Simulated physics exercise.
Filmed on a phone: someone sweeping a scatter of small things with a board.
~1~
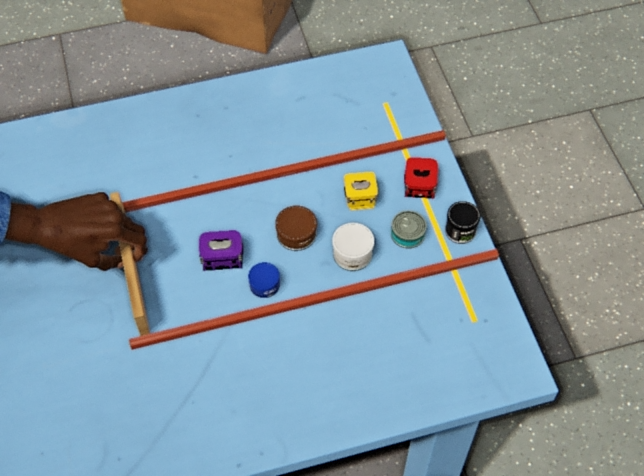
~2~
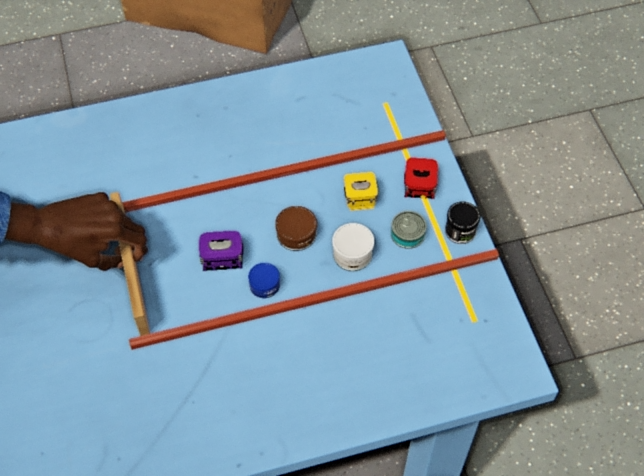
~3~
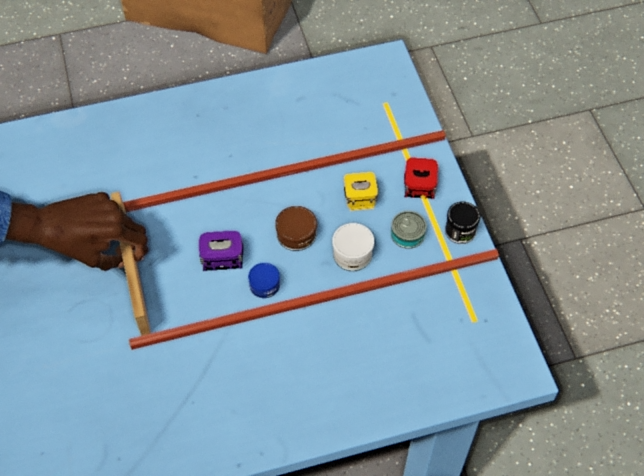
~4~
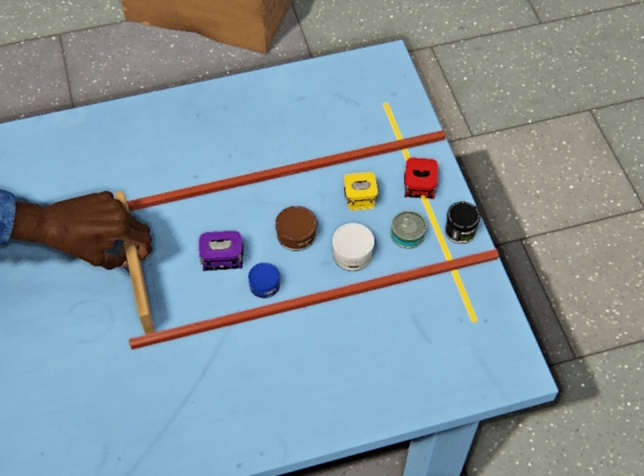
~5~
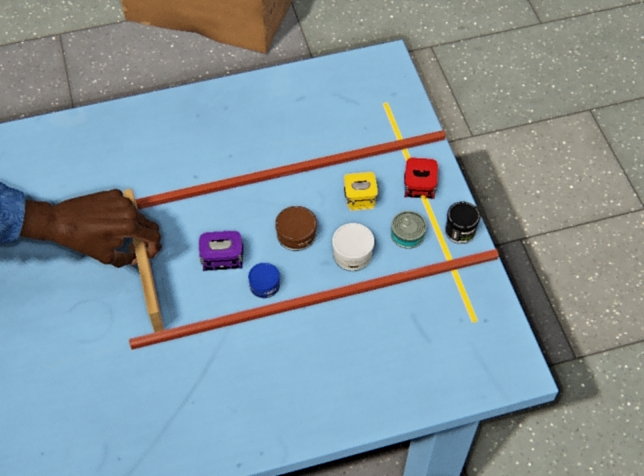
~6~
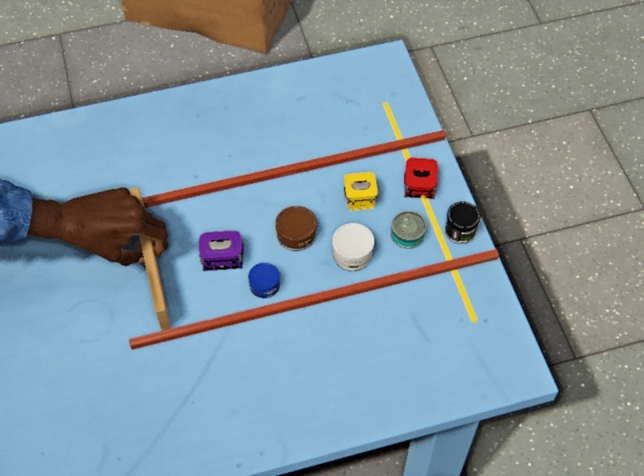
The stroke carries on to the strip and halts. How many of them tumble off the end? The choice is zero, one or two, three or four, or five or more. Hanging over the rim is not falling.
Outcome: The number that fall off is three or four.
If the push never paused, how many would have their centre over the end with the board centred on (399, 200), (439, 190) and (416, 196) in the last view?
The counts: 2, 5 and 3.
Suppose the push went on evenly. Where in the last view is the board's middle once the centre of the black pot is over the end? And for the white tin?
Its middle is around (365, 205) and around (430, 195).
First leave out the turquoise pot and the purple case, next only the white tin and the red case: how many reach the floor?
Fallen: 1, and 2 in the other try.
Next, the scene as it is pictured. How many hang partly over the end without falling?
The number is 2.
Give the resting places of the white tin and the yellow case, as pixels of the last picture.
About (481, 216), and the other about (425, 157).
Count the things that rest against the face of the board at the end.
The number is 3.
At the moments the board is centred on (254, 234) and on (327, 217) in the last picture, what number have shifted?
By then 3, and 6.
Soon after, none off yet; black pot at rest near (462, 223); red case at rest near (421, 179); turquoise pot at rest near (408, 230).
In the end, the number that fall off is three or four; gone, brown pot, turquoise pot and black pot.
